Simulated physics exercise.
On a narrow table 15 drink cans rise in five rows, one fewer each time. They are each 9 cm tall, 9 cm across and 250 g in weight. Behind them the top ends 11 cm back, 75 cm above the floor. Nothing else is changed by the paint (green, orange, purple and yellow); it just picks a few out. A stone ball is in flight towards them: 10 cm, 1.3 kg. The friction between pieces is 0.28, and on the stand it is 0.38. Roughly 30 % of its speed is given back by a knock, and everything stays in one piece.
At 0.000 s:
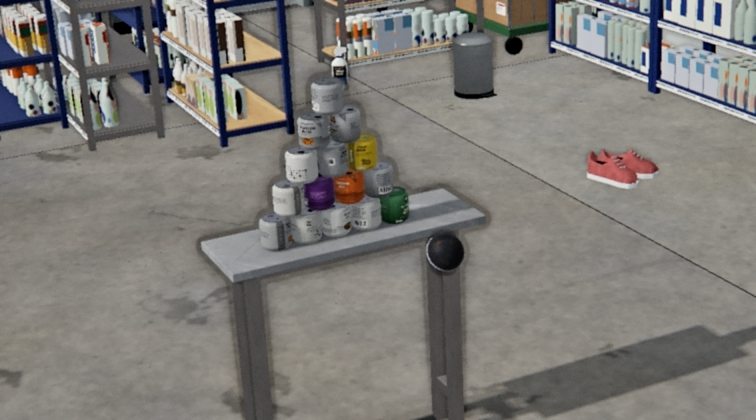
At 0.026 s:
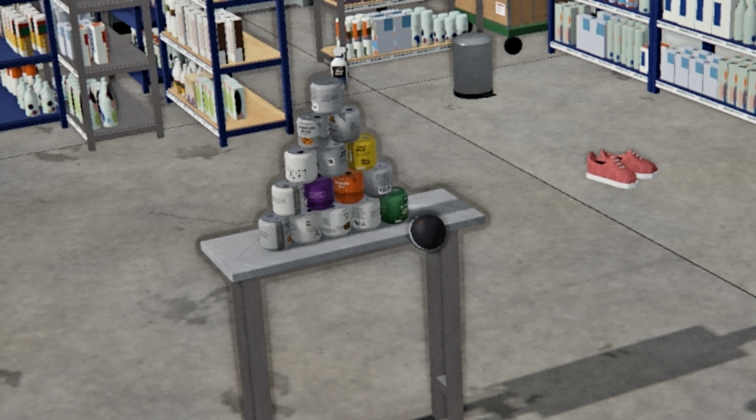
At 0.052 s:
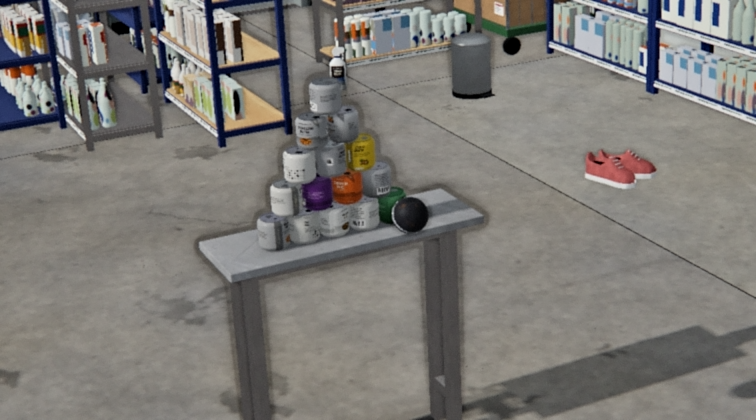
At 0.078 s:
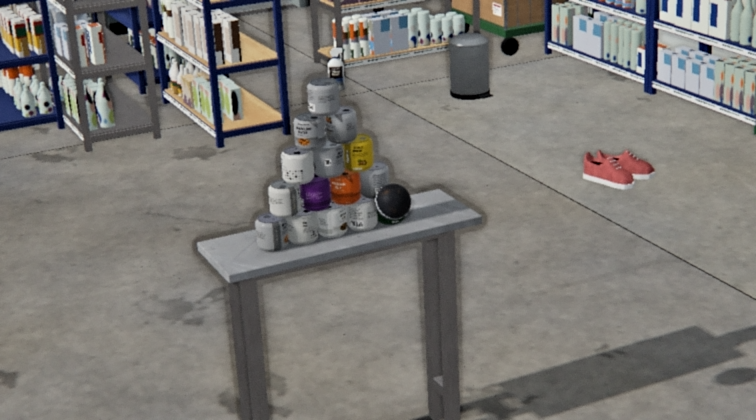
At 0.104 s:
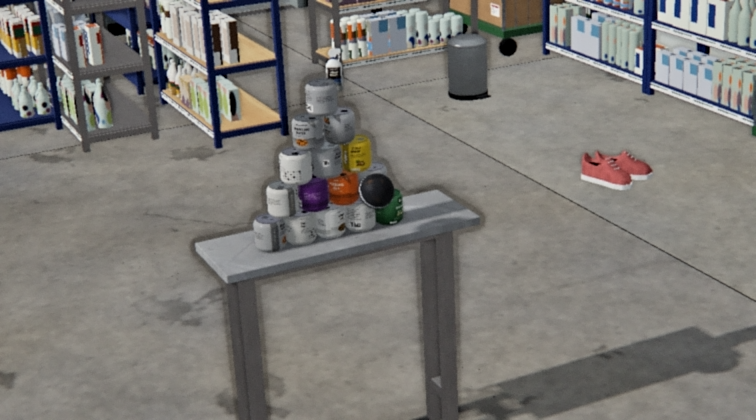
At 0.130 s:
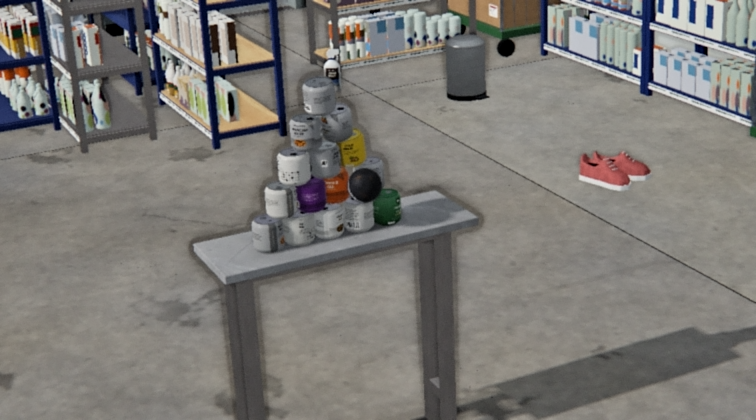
The clip opens on a pyramid of mostly grey cans on a narrow table in a warehouse-like room, with a dark ball at the lower right. The ball flies up and leftward past the green can, then strikes the stack near the orange can, nudging it and leaning the yellow one.
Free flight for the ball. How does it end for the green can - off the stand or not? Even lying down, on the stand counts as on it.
It ends not off the stand.
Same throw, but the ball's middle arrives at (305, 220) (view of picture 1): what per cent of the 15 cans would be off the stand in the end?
In that case about 30 percent.
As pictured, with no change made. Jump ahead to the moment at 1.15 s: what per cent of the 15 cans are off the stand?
It's 25 percent at that point.
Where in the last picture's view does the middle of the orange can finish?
I'd place it at about (192, 334) in the final view.
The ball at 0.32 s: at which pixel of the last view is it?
(324, 185) or so.
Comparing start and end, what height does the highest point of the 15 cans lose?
It sits roughly 18 centimetres lower.
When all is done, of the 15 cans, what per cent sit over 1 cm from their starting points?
55 %.
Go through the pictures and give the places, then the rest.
In the first frame (places mark the middle of the side facing us; the camera pans a little), ball (445, 252) 40 cm from contact, 3.7 m/s; green can (386, 210); yellow can (362, 157); purple can (325, 196); nothing disturbed.
Ball (428, 232) 31 cm from contact, 3.6 m/s; green can (386, 210), in the second frame.
Ball (410, 216) 22 cm from contact, 3.5 m/s; green can (384, 210), in the third frame.
Ball (393, 202) 13 cm from contact, 3.5 m/s, in the fourth frame.
Ball (377, 191) 38 mm from contact, 3.5 m/s; green can (381, 212), in the fifth frame.
Ball (365, 185) after contact, 2.1 m/s; green can (378, 212); yellow can (349, 155) leaning 10°; orange can (331, 190) shifted 31 mm; 5 disturbed, none off the stand, in the sixth frame.
After 0.32 s, ball still moving; none of the 15 cans off the stand, 7 disturbed; green can unmoved; yellow can on its side.
After 0.70 s, ball still moving; 4 of the 15 cans off the stand; green can unmoved; orange can leaning 67°, 74 cm lower.
After 1.15 s, ball still moving; 4 of the 15 cans off the stand; green can shifted 13 mm; orange can on its side.
After 1.73 s, ball still moving; 5 of the 15 cans off the stand; green can shifted 13 mm; yellow can on its side.
By the end (2.1 s), ball rolling away; 6 of the 15 cans off the stand; green can shifted 13 mm; yellow can on its side; orange can on its side. As the last picture would show them, middles, green can near (388, 209), yellow can near (111, 387).
